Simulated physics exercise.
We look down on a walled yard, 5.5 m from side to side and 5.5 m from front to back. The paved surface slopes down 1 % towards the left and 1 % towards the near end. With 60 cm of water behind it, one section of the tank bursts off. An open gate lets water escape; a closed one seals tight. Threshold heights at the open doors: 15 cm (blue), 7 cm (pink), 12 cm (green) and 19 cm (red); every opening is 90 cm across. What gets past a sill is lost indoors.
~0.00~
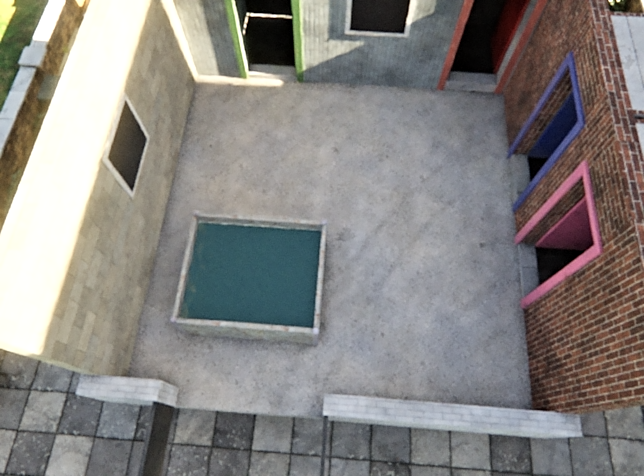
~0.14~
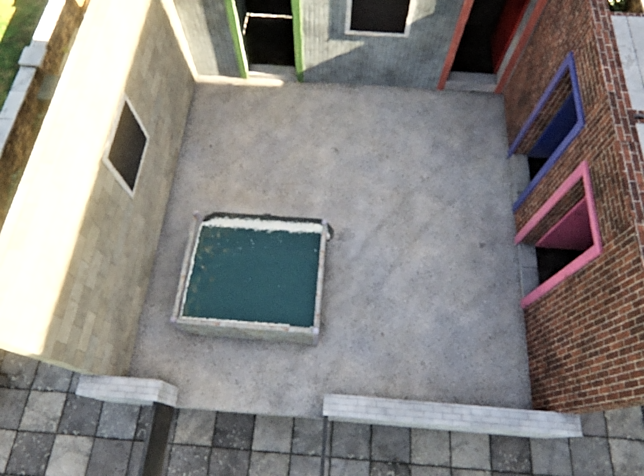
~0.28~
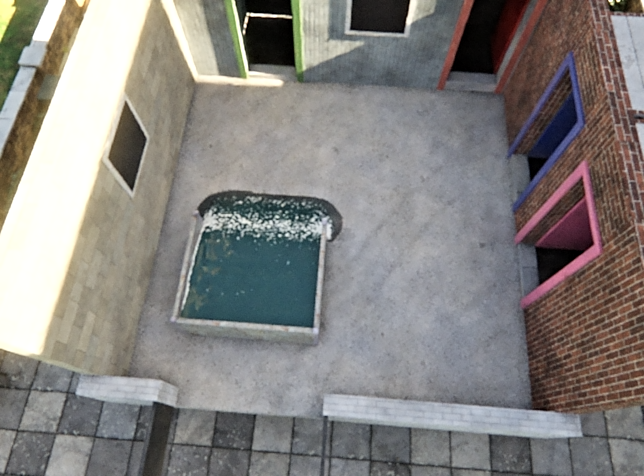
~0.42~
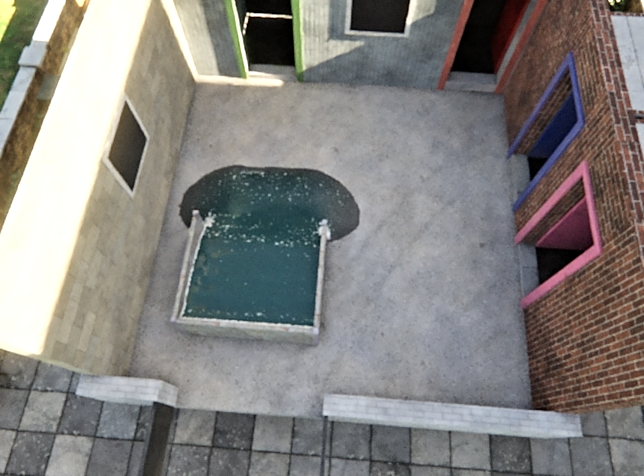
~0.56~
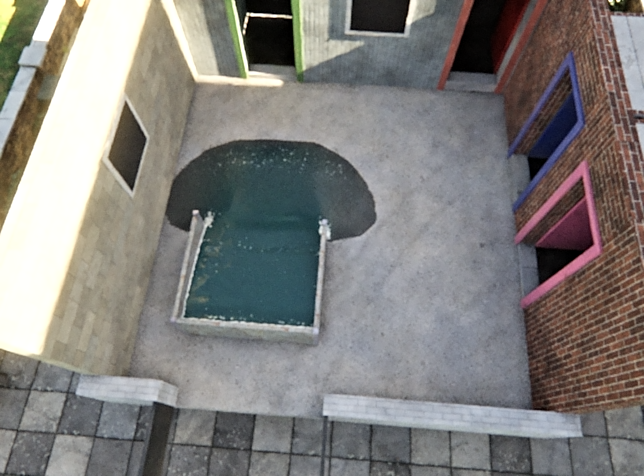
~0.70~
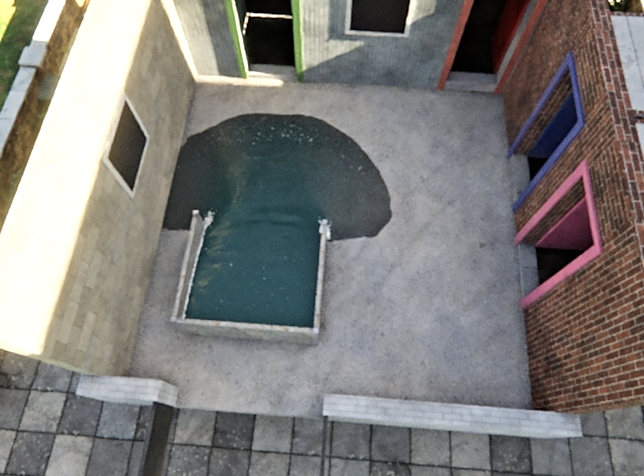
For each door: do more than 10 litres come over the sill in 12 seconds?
The water let in: At the blue door it stays under the limit; at the pink door it stays under the limit; at the green door it goes over the limit; at the red door it keeps below the limit.
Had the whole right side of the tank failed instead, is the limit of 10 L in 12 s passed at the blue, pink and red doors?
Then: Blue under, pink above, red below.
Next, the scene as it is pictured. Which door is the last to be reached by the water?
The pink one.
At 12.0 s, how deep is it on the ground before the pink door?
Some 2.5 cm.
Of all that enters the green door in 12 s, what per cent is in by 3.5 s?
Some 95 per cent by then.
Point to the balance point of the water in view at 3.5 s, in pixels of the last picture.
At about (298, 151).
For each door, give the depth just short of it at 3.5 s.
In cm: Blue 4, pink 0, green 16, red 10.
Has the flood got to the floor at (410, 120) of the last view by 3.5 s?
It is wet.
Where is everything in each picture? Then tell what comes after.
The first frame shows still water, 60 cm deep, in the tank at (253, 271).
In the second frame, water pours out on the tank's far side and has run 1.0 m, to (330, 237); typically 8 cm deep outside, 60 cm at the tank's back.
In the third frame, the front is at (335, 216), 1.2 m from the gap on the tank's far side; 1.3 m2 of floor is under water; 60 cm left at the back of the tank.
In the fourth frame, water pours out on the tank's far side and has run 1.5 m, to (337, 187); typically 9 cm deep outside, 54 cm at the tank's back.
In the fifth frame, water pours out on the tank's far side and has run 1.9 m, to (231, 146); typically 7 cm deep outside, 51 cm at the tank's back.
In the sixth frame, the front is at (250, 118), 2.3 m from the gap on the tank's far side; 6.1 m2 of floor is under water; 49 cm left at the back of the tank.
After 1.4 s water covers 40 % of the floor and is deepest (34 cm) near (197, 77); blue door not reached, pink door not reached, green door 24 cm at the sill, 21 L in, red door not reached.
After 2.2 s water covers 45 % of the floor and is deepest (33 cm) near (202, 101); blue door not reached, pink door not reached, green door 27 cm at the sill, 86 L in, red door 3 cm at the sill, 0 L in.
After 3.5 s water covers 50 % of the floor and is deepest (18 cm) near (496, 93); blue door 4 cm at the sill, 0 L in, pink door not reached, green door 16 cm at the sill, 144 L in, red door 10 cm at the sill, 0 L in.
After 7.0 s water covers 90 % of the floor and is deepest (16 cm) near (509, 414); blue door 6 cm at the sill, 0 L in, pink door 6 cm at the sill, 0 L in, green door 4 cm at the sill, 150 L in, red door 5 cm at the sill, 0 L in.
After 12.0 s water covers 80 % of the floor and is deepest (10 cm) near (127, 383); blue door 1 cm at the sill, 0 L in, pink door 2 cm at the sill, 0 L in, green door 2 cm at the sill, 150 L in, red door 0 cm at the sill, 0 L in.
